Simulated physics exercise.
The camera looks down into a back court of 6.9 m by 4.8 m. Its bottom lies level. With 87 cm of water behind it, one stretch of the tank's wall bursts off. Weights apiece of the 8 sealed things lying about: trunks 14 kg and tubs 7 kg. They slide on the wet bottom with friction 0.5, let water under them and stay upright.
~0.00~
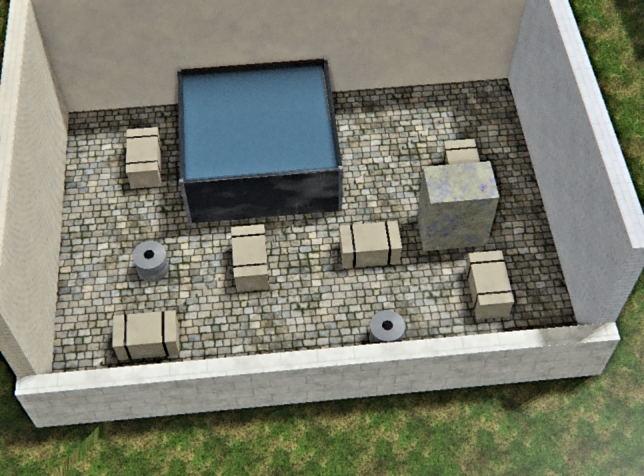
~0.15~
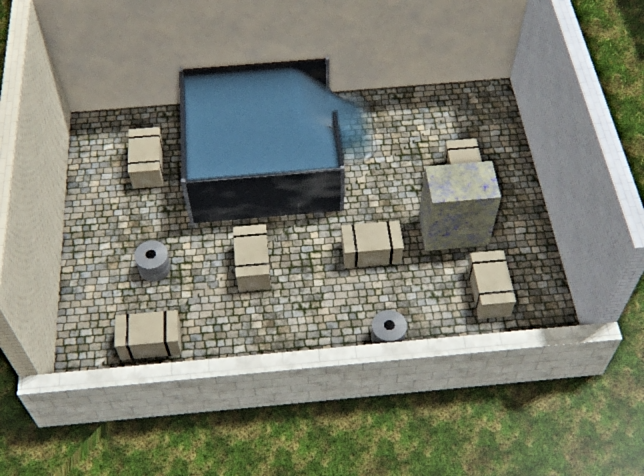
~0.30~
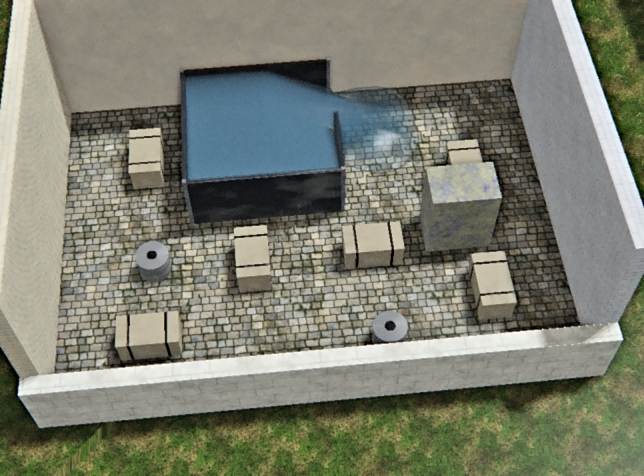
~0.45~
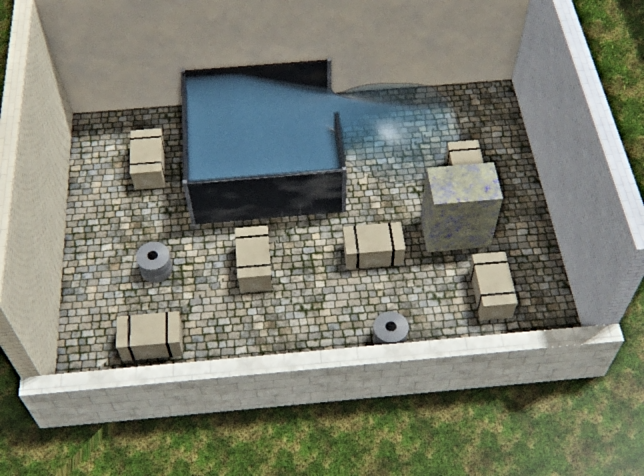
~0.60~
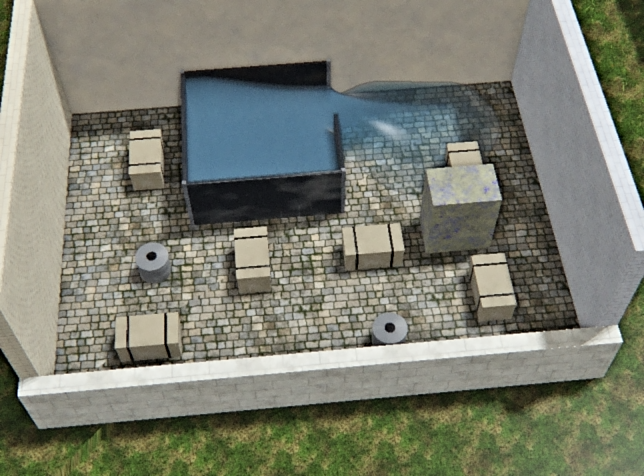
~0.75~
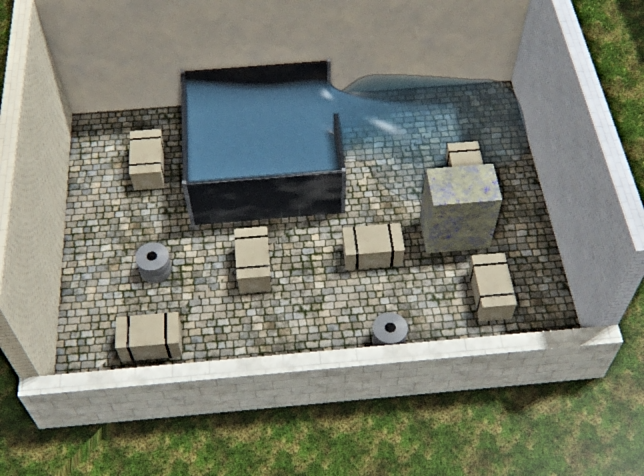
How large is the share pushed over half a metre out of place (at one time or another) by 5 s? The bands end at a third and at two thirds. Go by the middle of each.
It is from one to two thirds.
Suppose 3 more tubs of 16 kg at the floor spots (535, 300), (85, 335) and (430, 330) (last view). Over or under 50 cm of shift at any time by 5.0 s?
In that order: More, less, more.
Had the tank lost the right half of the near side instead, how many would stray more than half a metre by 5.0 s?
In that case 7 of them.
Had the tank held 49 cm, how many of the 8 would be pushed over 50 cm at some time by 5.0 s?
Then 3.
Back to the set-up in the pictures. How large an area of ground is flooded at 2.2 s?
Some 13 m2.
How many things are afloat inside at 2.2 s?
I count 1.
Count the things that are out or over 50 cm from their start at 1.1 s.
I count 0.
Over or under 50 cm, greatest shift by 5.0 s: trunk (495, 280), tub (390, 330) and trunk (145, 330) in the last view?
In that order: More, past it, less.
After 1.1 s 0 of 8 are over 50 cm from their spots; 0 afloat.
After 2.2 s 1 of 8 are over 50 cm from their spots; 1 afloat.
After 3.5 s 3 of 8 are over 50 cm from their spots; 0 afloat.
After 5.0 s 5 of 8 are over 50 cm from their spots, and 5 have been at some point; 3 afloat.
